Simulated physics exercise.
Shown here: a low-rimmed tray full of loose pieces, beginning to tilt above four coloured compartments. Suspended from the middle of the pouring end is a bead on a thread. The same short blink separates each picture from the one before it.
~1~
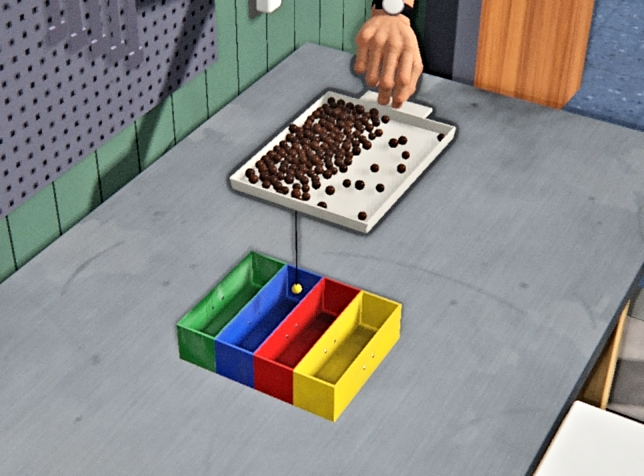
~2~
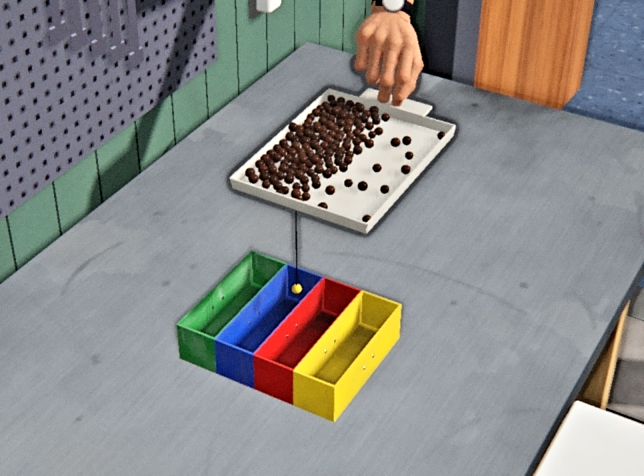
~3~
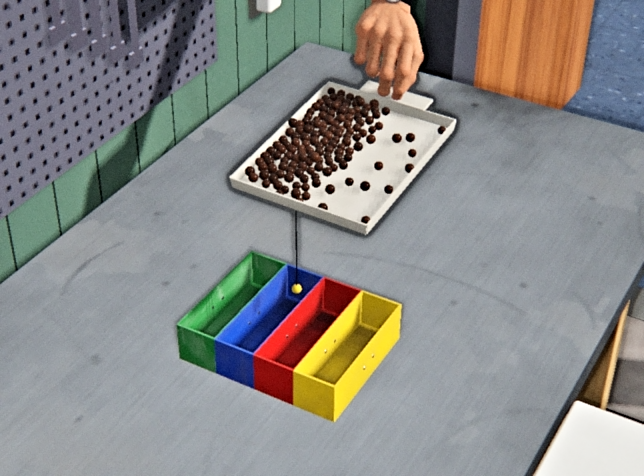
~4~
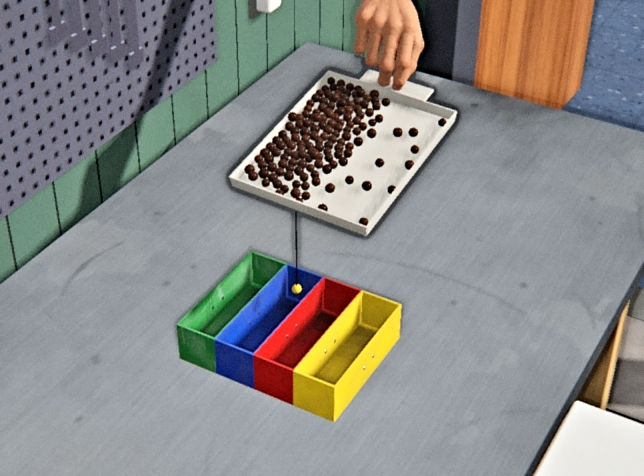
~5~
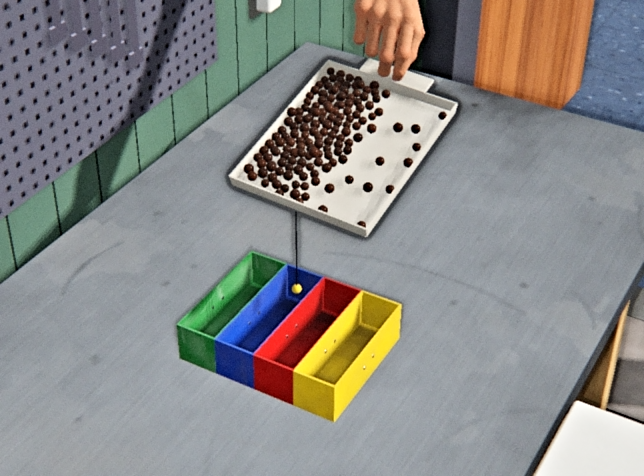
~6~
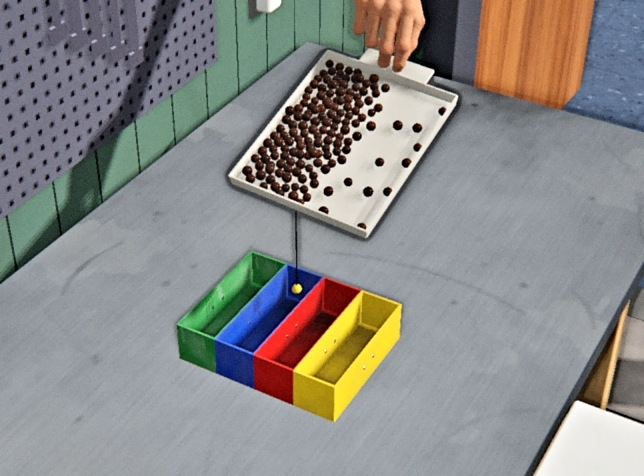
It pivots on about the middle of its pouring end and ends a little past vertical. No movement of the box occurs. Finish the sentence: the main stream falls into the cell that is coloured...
The main stream falls into the cell that is coloured yellow.
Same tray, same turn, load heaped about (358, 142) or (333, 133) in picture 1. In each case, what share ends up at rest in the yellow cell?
50 and 50 per cent.
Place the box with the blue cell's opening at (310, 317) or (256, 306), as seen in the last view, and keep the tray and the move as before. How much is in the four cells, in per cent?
Roughly 90 per cent, and 80 per cent.
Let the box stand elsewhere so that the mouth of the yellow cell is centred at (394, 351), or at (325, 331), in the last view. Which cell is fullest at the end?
With the first placing it's that red cell, with the second it's that yellow cell.
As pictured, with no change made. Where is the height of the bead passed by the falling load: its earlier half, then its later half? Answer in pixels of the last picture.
Early half: (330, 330); late half: (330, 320).
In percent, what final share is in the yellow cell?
It works out to roughly 50 percent of the load.
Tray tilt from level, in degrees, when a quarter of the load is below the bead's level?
Roughly 85 degrees of tilt.
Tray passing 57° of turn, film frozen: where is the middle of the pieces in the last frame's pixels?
Its middle sits at about pixel (322, 179).
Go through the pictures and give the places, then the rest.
The first frame shows corners of the pouring end at (233, 178) and (366, 222), level; middle of the load at (324, 147), chocolate balls; bead on its thread at (297, 289); green cell at (197, 345); blue cell at (235, 361); red cell at (274, 376); yellow cell at (314, 393).
The second frame shows corners of the pouring end at (233, 177) and (366, 222), level; middle of the load at (324, 146).
The third frame shows corners of the pouring end at (232, 177) and (366, 224), tipped barely, lowest at the right corner; middle of the load at (324, 142), a stray few on the move.
The fourth frame shows corners of the pouring end at (232, 176) and (366, 226), tipped a little, lowest at the right corner; middle of the load at (324, 137), a small part on the move.
The fifth frame shows corners of the pouring end at (232, 175) and (366, 228), tipped a little, lowest at the right corner; middle of the load at (324, 132), a small part on the move.
The sixth frame shows corners of the pouring end at (231, 175) and (366, 229), tipped clearly, lowest at the right corner; middle of the load at (323, 130), most on the move; green cell at (197, 345); blue cell at (235, 361); red cell at (274, 376); yellow cell at (314, 393).
Soon, tray tipped steeply; nearly all on the tray; a stray few in the yellow cell; a stray few in the red cell; a stray few in the blue cell; a small part falling or outside the box.
A while on, tray tipped right over; about a quarter on the tray; about a quarter in the yellow cell; a small part in the red cell; a small part in the blue cell; about a quarter falling or outside the box.
Towards the end, tray tipped past a quarter turn; about half in the yellow cell; about a quarter in the red cell; a small part in the blue cell; a stray few in the green cell; a small part falling or outside the box.
Finally, tray tipped past a quarter turn; about half in the yellow cell; about a quarter in the red cell; a small part in the blue cell; a stray few in the green cell; a small part outside the box.
